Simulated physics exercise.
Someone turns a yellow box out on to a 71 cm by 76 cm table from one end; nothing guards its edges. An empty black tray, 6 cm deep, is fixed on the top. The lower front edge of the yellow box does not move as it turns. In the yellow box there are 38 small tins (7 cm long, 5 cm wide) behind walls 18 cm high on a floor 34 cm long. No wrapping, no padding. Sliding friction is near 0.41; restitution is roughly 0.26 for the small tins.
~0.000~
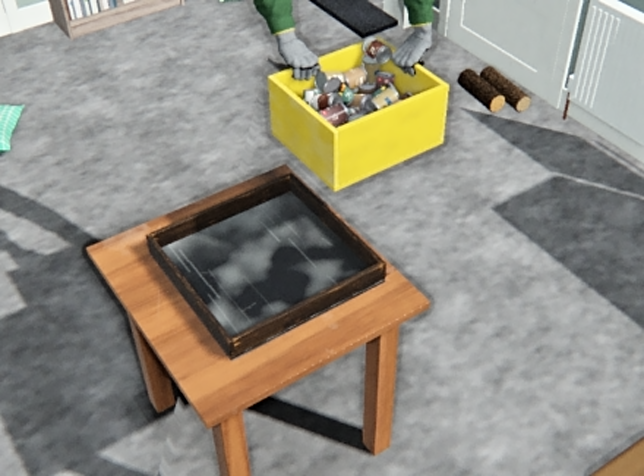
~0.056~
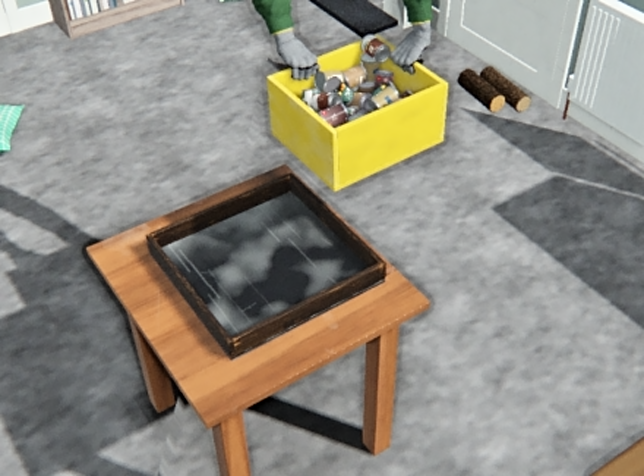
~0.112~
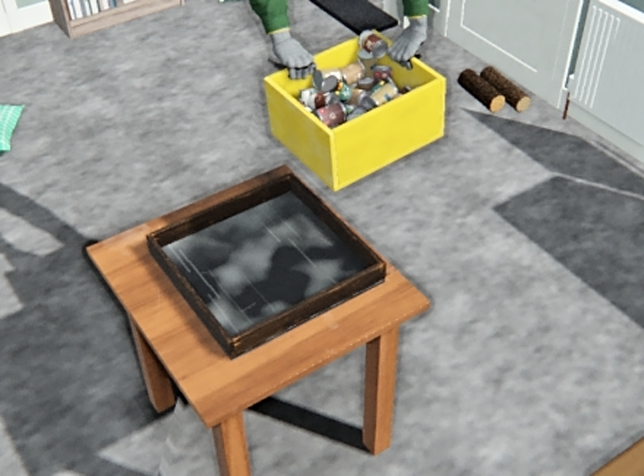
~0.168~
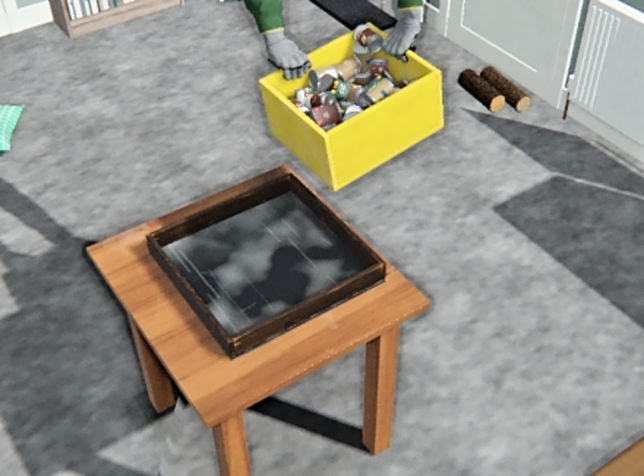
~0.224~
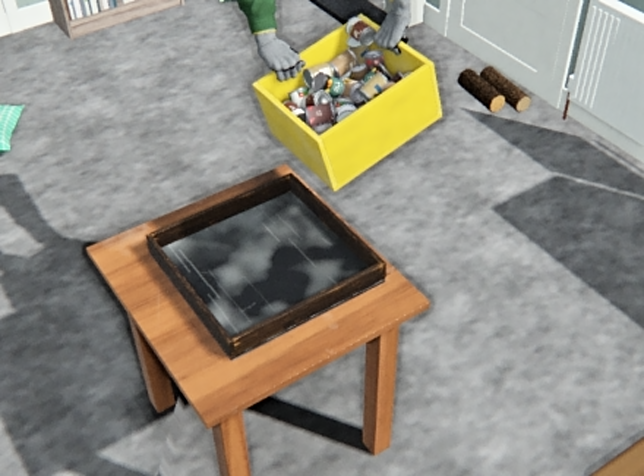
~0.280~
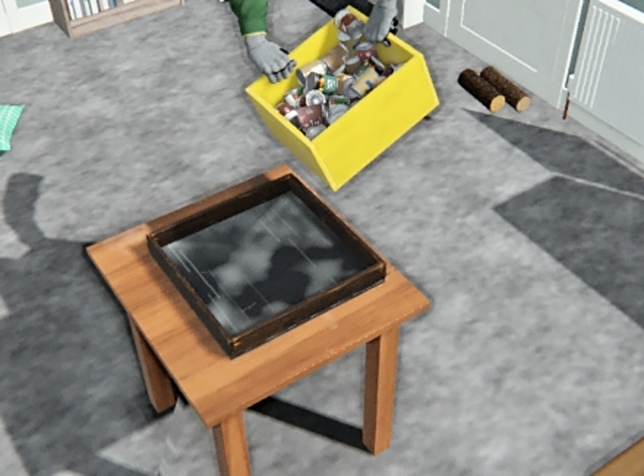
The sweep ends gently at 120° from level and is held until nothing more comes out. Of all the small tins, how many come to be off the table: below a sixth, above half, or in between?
Between a sixth and a half of the small tins end off the table.
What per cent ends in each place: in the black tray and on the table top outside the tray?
About 55 and 10 per cent.
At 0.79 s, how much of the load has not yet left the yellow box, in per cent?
About 80 per cent.
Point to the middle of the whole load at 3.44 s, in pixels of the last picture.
Around (190, 274).
After 0.79 s, tilt 105°; 30 still in the yellow box, 1 on the table top outside the tray and 7 in the air.
After 1.42 s, tilt 120°; 1 still in the yellow box, 16 in the black tray, 9 on the table top outside the tray, 9 over the left end of the table and 3 in the air.
After 2.30 s, tilt 120°; 20 in the black tray, 3 on the table top outside the tray, 13 over the left end of the table and 2 over the table's other edges.
Final count (at 3.44 s), 20 in the black tray, 3 on the table top outside the tray, 13 over the left end of the table and 2 over the table's other edges. Asked share, 15 of 38, 39 per cent.
